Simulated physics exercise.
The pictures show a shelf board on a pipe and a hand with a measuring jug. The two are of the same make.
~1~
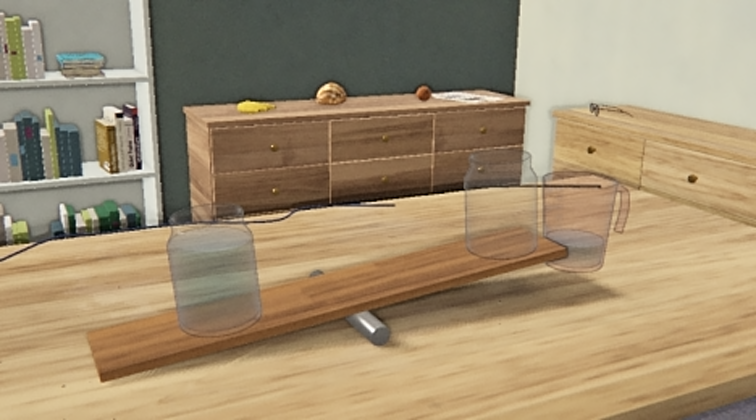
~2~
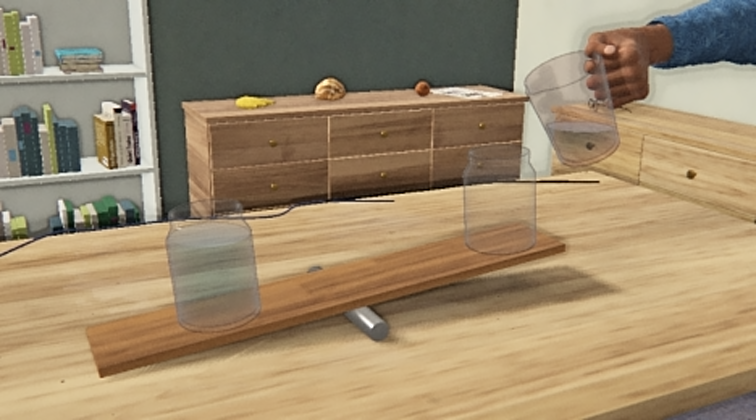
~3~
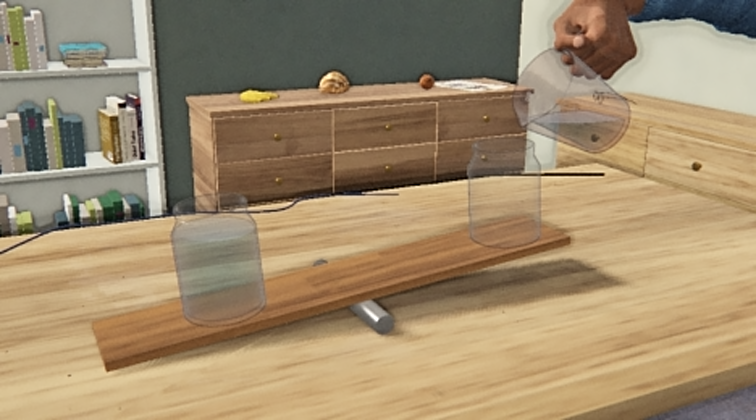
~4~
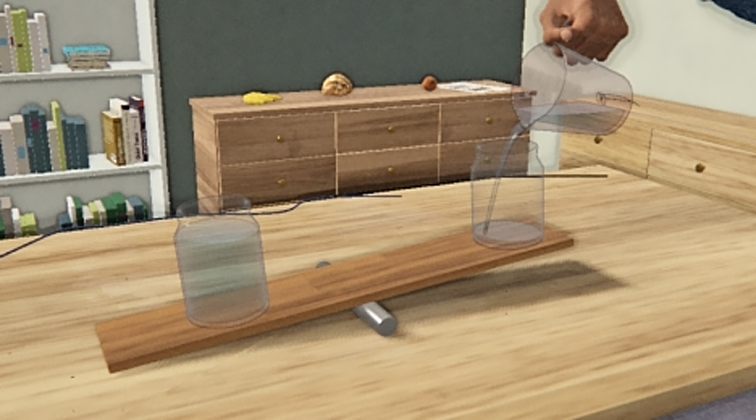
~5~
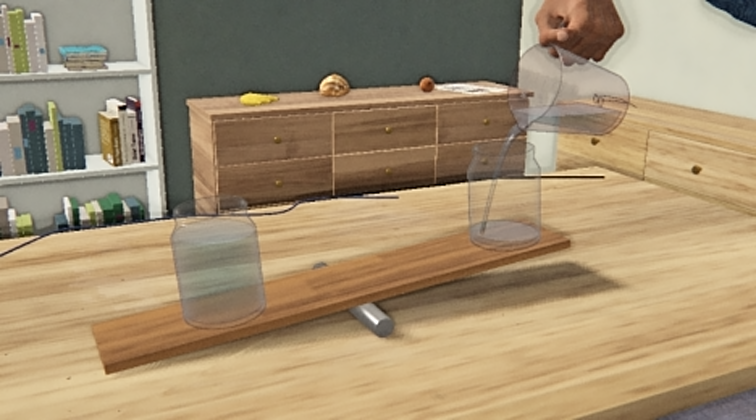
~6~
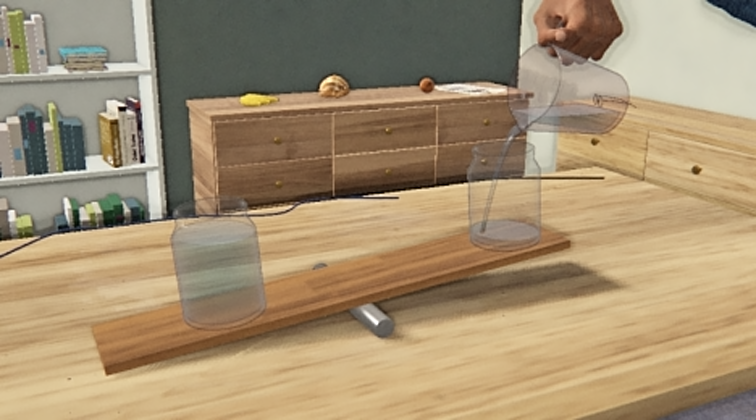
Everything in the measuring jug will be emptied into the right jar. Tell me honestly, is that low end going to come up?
No, it stays put.
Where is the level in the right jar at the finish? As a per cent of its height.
Roughly 20%.
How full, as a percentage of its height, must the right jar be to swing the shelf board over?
About 40 per cent.
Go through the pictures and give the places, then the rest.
In the first picture, before the pour; measuring jug (576, 220) about a quarter full; right jar (501, 200) empty, raised; left jar (214, 265) about three quarters full, on the low side.
In the second picture, the measuring jug is on its way; pipe (376, 329); right jar (500, 196) empty.
In the third picture, the water nears the lip; measuring jug (573, 104) tipped 60° with all of its load; right jar (504, 188) empty.
In the fourth picture, pouring; pipe (384, 324); right jar nearly empty, surface at (508, 231); left jar about three quarters full, surface at (217, 231).
In the fifth picture, pouring; measuring jug (569, 94) tipped 75° with nearly all of its load; right jar (504, 192) nearly empty.
In the sixth picture, pouring; pipe (381, 325); right jar nearly empty, surface at (505, 230); left jar about three quarters full, surface at (213, 233).
A moment on, the right jar is nearly empty; the shelf board leans as before.
Further on, the right jar is about a quarter full; the shelf board leans as before.
When it is over, the right jar is about a quarter full; the shelf board leans as before.
